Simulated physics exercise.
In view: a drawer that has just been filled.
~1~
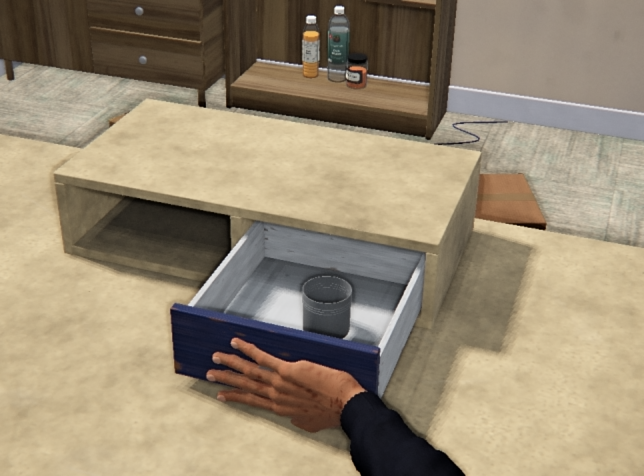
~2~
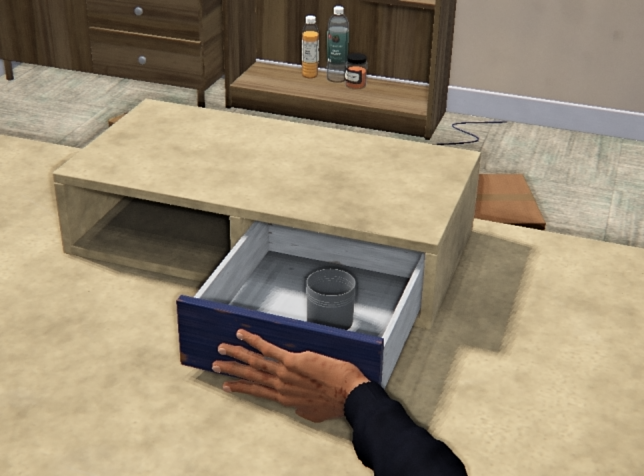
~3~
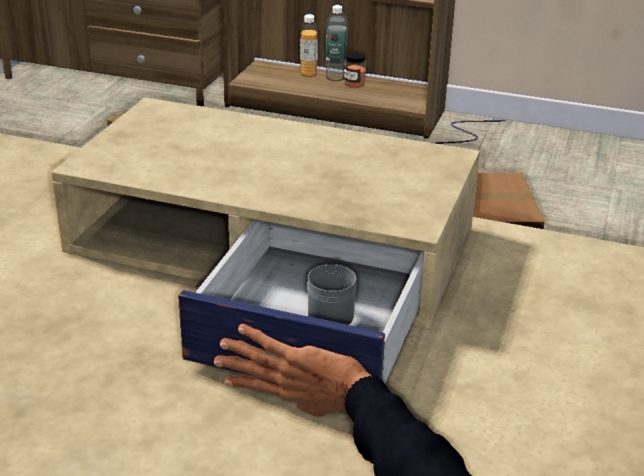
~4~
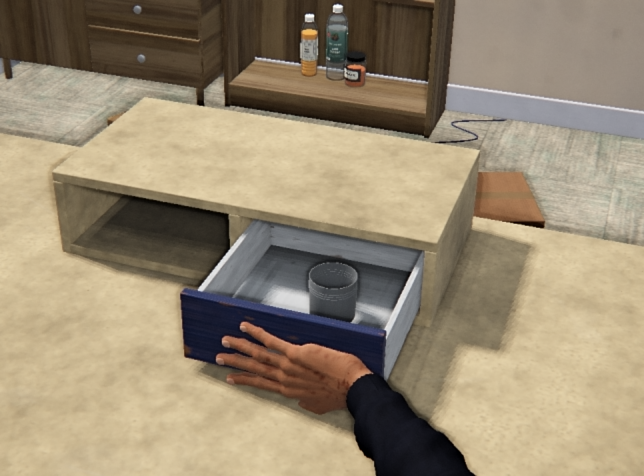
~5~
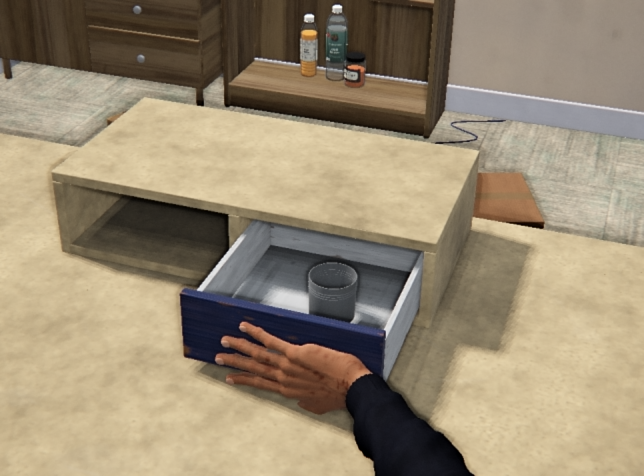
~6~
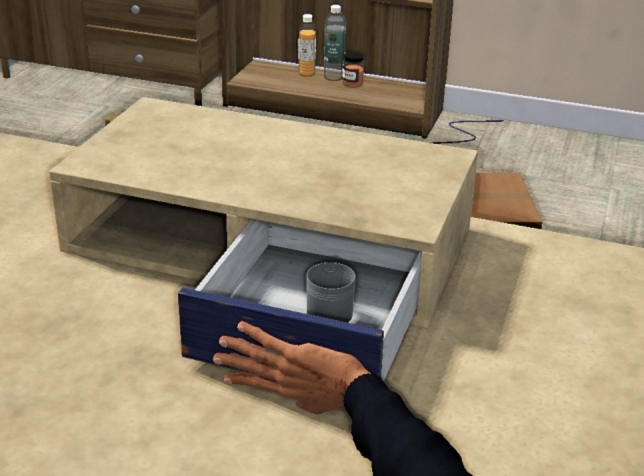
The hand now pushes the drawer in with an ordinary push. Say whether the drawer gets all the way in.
In the end the drawer goes all the way in.
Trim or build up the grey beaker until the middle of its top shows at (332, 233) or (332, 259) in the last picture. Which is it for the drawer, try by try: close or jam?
One after another: It will not close; slides home.
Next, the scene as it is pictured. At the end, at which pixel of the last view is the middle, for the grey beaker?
Its middle is close to (373, 222).
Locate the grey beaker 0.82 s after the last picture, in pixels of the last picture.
At about (367, 234).
Then, 0.36 s on from there, drawer starting in.
Then, 0.60 s on from there, drawer about half in.
Then, 0.82 s on from there, drawer nearly in.
In the end, the drawer closes.
